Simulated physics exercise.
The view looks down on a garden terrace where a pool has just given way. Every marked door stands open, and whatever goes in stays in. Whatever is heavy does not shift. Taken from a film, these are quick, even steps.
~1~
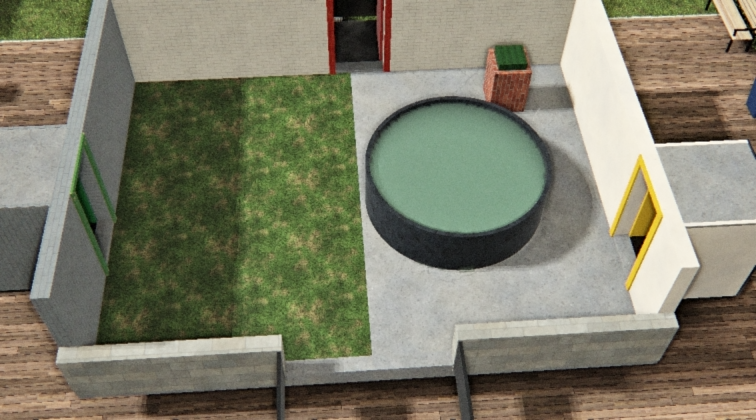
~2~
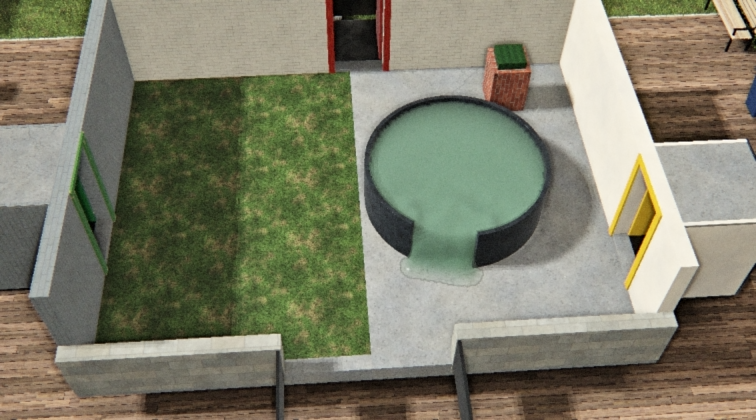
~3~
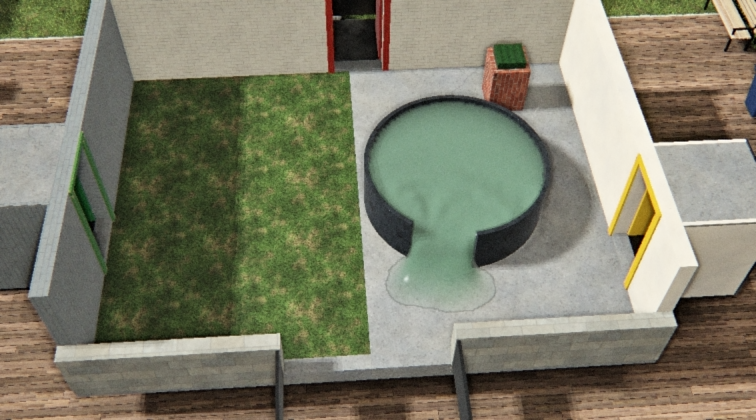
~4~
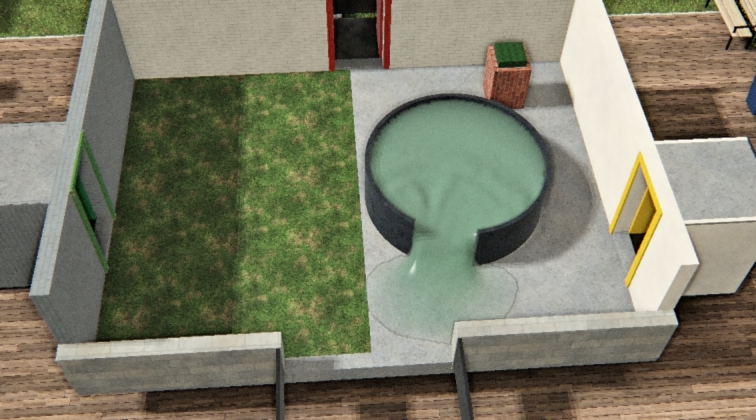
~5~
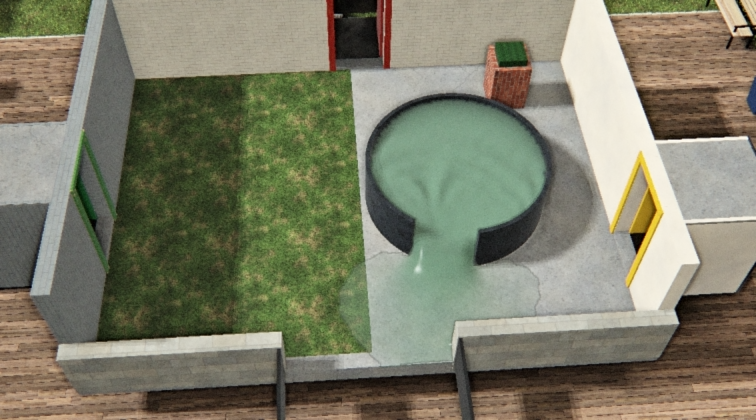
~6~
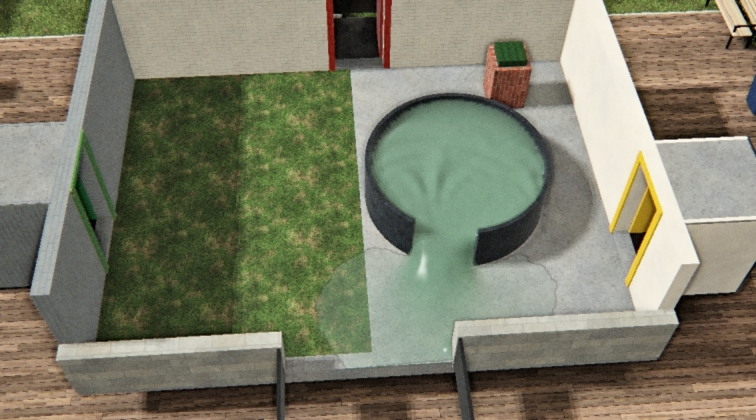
On a walled garden terrace, greenish water sat still in a round dark pool, then poured through a gap in its front and spread across the grey paving and onto the edge of the grass.
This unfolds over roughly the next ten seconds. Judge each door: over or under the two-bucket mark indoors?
My call: Green door, under; yellow door, over; red door, under.
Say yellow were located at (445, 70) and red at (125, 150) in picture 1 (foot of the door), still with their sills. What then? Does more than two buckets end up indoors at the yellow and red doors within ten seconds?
Result: Yellow door no, red door no.
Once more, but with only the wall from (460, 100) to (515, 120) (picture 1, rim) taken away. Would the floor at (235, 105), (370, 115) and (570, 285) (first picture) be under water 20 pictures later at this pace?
Submerged, submerged, submerged.
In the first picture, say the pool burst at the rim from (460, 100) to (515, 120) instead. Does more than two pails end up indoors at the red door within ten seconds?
Note: Red door crosses the line.
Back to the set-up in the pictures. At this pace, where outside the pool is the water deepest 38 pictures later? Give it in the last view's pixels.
Around (455, 335).
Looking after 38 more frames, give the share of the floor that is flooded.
I reckon 50 per cent or so.
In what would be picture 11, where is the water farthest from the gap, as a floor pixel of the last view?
About (639, 335).
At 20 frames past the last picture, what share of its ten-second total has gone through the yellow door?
My estimate is close to 40 per cent.
A moment on, water covers 15 % of the floor; the green door not reached, the yellow door not reached, the red door not reached.
Next, water covers 25 % of the floor; the green door not reached, the yellow door wet at the sill, nothing in, the red door not reached.
Then, water covers 35 % of the floor; the green door not reached, the yellow door over two buckets in, the red door not reached.
Later, water covers 50 % of the floor; the green door not reached, the yellow door over two buckets in, the red door not reached.
In the end, water covers 75 % of the floor; the green door wet at the sill, nothing in, the yellow door over two buckets in, the red door wet at the sill, nothing in.
